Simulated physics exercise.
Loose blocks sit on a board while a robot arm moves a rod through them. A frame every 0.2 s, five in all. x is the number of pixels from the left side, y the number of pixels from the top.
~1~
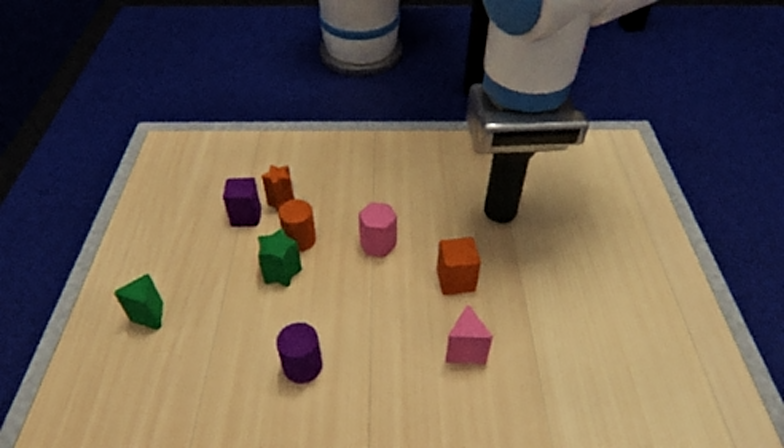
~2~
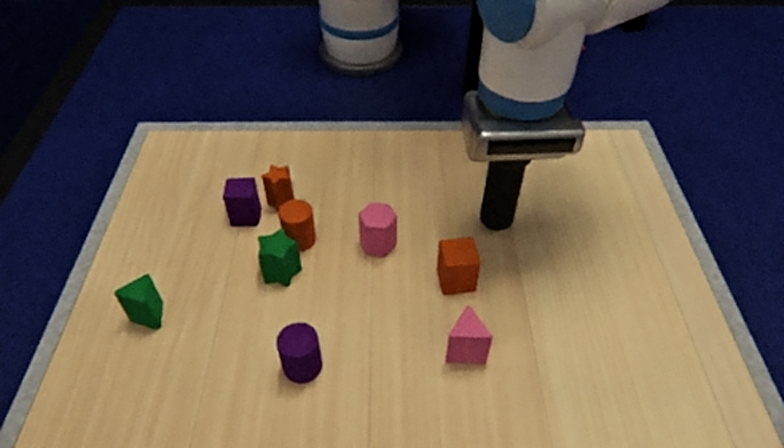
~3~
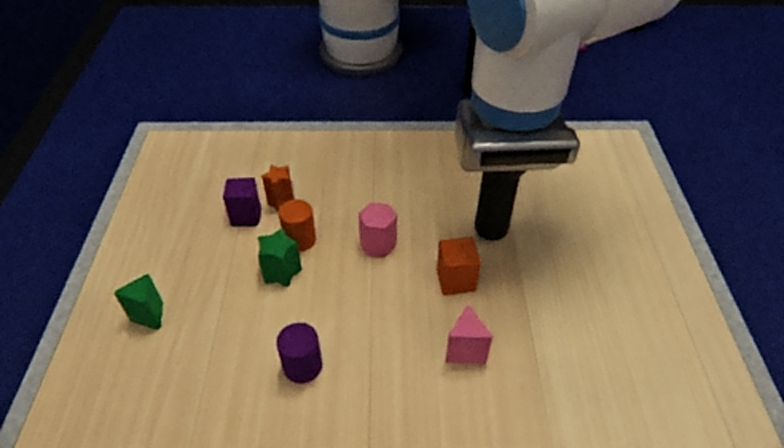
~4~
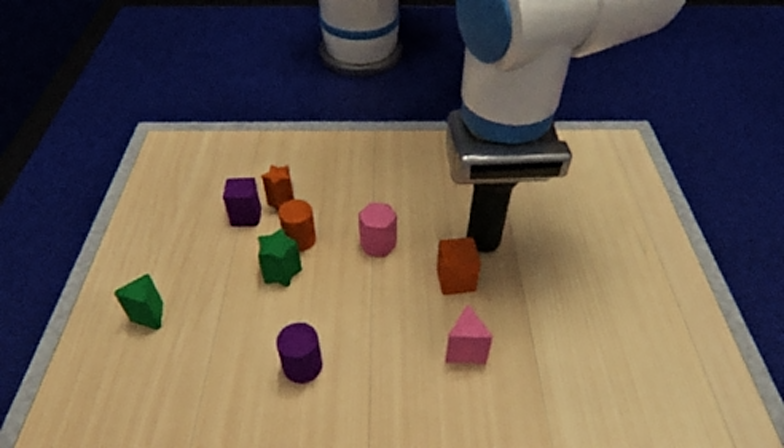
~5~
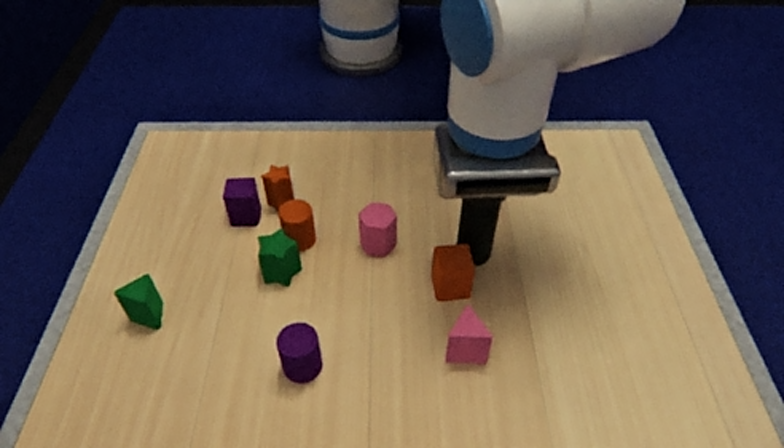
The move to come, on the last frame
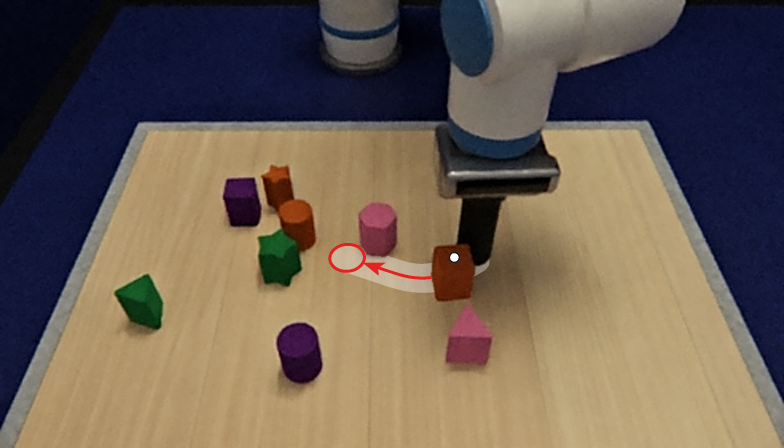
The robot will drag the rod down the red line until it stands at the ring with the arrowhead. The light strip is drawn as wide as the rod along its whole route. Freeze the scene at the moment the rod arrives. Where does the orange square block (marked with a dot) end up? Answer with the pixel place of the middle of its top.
At pixel (427, 283).
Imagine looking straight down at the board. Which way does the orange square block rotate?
Twists anticlockwise.
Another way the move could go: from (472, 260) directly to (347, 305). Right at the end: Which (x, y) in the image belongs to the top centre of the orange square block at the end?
It ends at (428, 283).
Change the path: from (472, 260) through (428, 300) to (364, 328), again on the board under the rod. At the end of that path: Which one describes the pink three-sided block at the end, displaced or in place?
Once the rod is done, the pink three-sided block remains in the old spot.
Path on the board, from (472, 260) over (434, 277) and (389, 271) to (347, 258); the dot is on the orange square block.
What follows on the original path. One third of the way, rod (434, 270); orange square block (431, 282), turned 45° anticlockwise.
Two thirds of the way, rod (387, 264); orange square block (427, 283), turned 60° anticlockwise.
At the end, rod (347, 251); orange cylinder in place; pink six-sided block (375, 209); orange square block (427, 283), turned 60° anticlockwise.
